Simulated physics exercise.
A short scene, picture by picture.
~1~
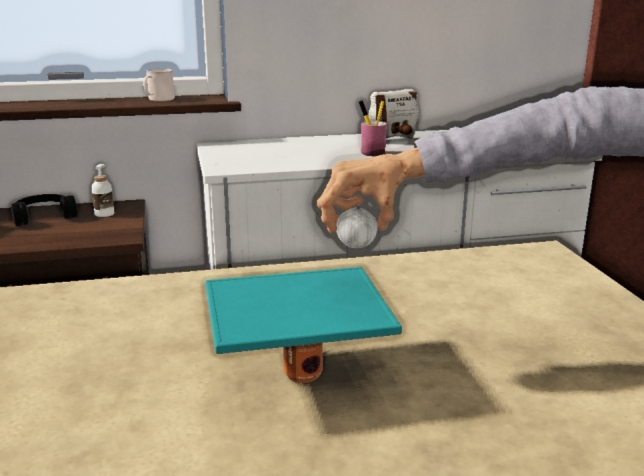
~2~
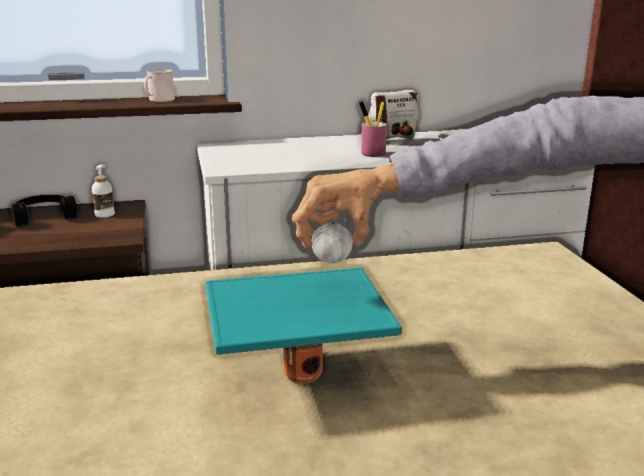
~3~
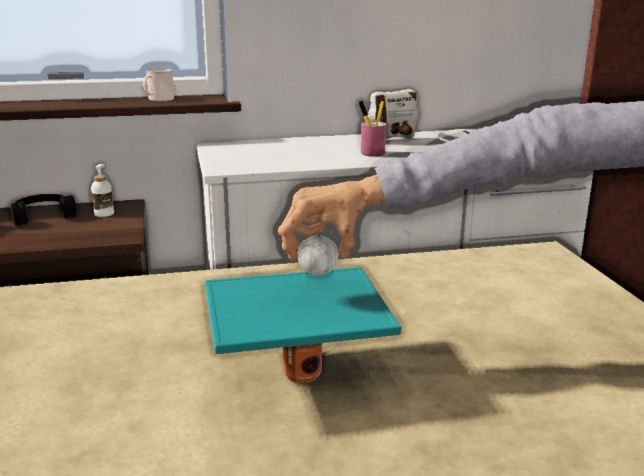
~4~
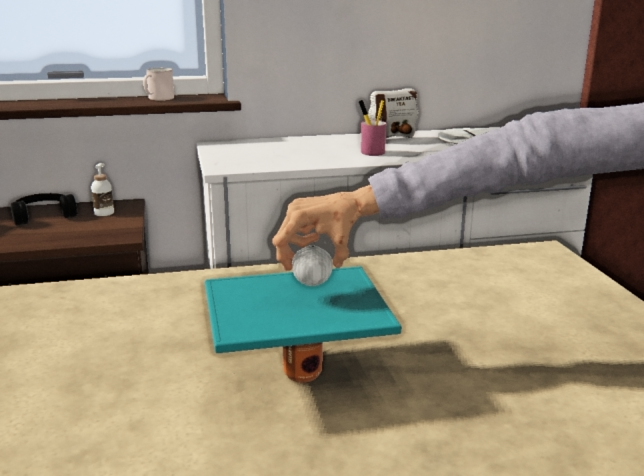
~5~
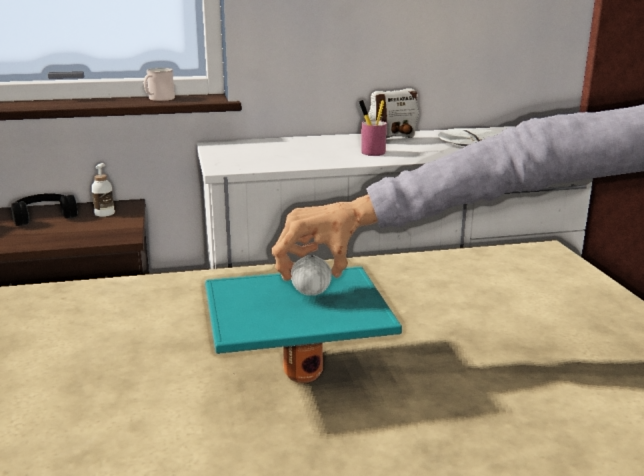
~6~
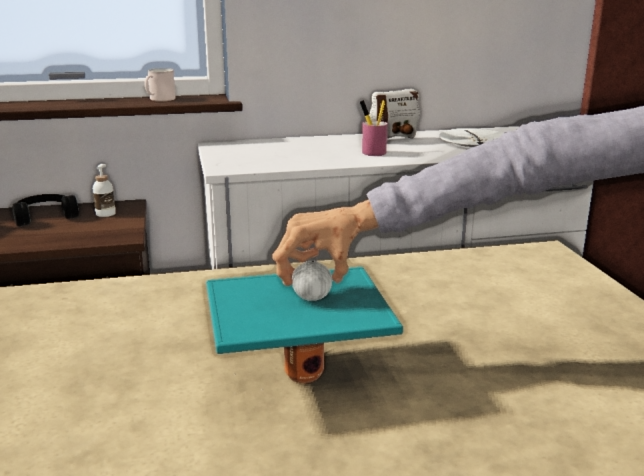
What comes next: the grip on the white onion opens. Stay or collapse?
Most likely it remains standing.
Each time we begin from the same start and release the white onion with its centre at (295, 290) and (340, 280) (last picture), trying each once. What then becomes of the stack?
The first time it stays in place, but the second time it stays in place.
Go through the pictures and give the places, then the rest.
The first frame shows on its way; white onion (357, 228); turquoise lid (297, 306).
The second frame shows on its way; white onion (332, 243); turquoise lid (297, 306).
The third frame shows on its way; white onion (318, 255); turquoise lid (297, 306).
The fourth frame shows on its way; white onion (313, 265); turquoise lid (297, 305).
The fifth frame shows on its way; white onion (311, 275); turquoise lid (297, 305).
The sixth frame shows set down, still held; white onion (312, 281); turquoise lid (298, 306).
Then, 0.30 s on from there, no change.
Then, 0.70 s on from there, white onion resting near (312, 281).
In the end, all 3 unmoved. At the end, from the last picture's camera, white onion near (312, 281). The stack stays up.
